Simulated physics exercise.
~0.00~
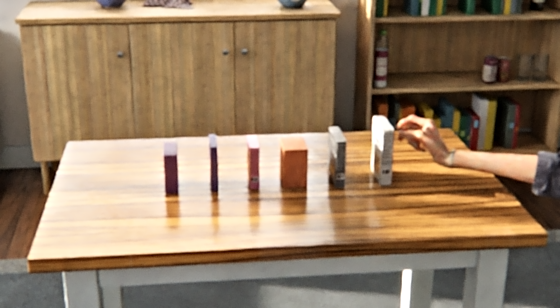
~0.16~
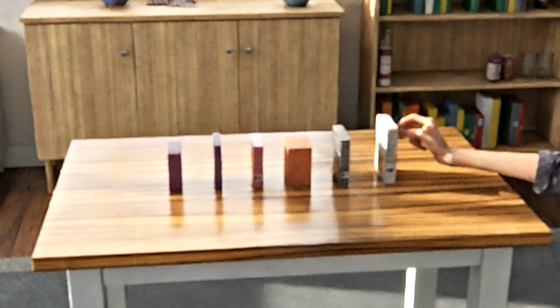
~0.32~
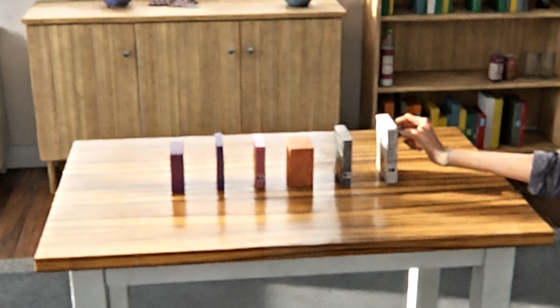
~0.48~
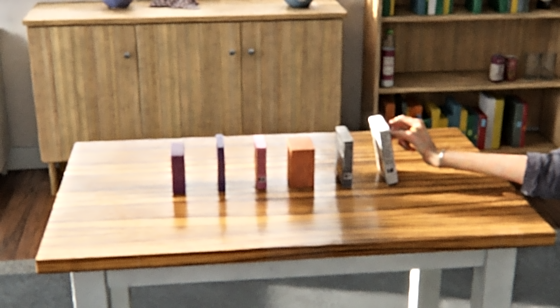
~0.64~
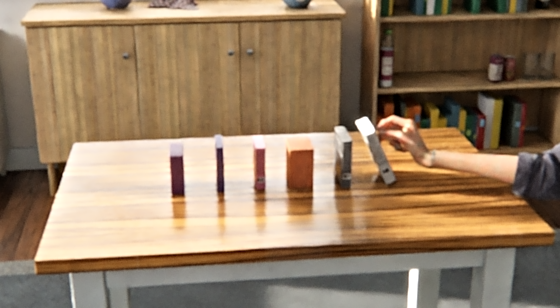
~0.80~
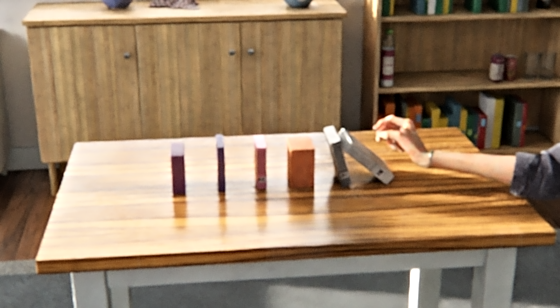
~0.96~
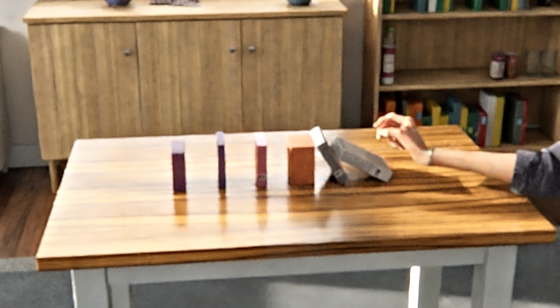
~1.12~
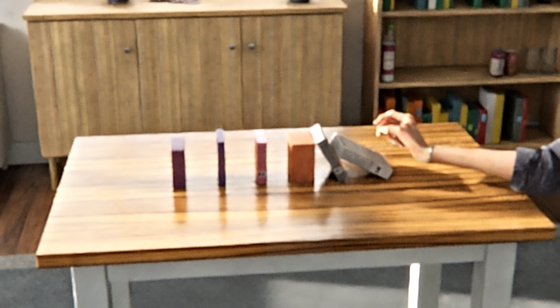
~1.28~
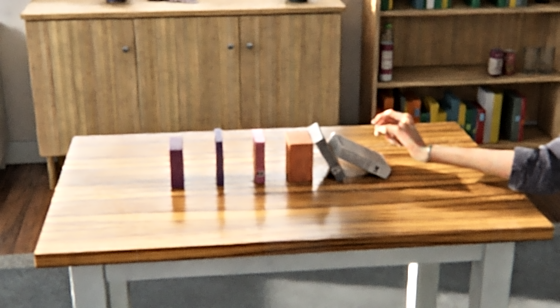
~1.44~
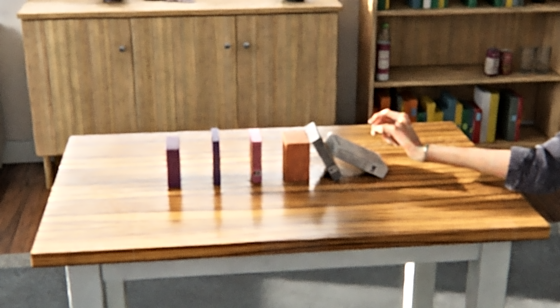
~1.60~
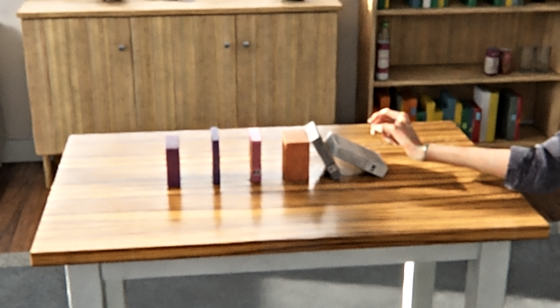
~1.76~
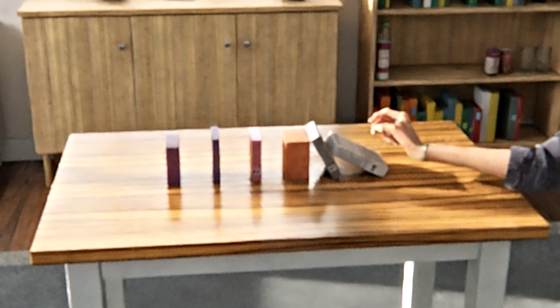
On a wooden table, a hand tips the rightmost of six upright objects, a white packet, to the left into a grey packet, which tilts against an orange block and stops, leaning, while the white packet rests slanted behind it and the other four stay standing.
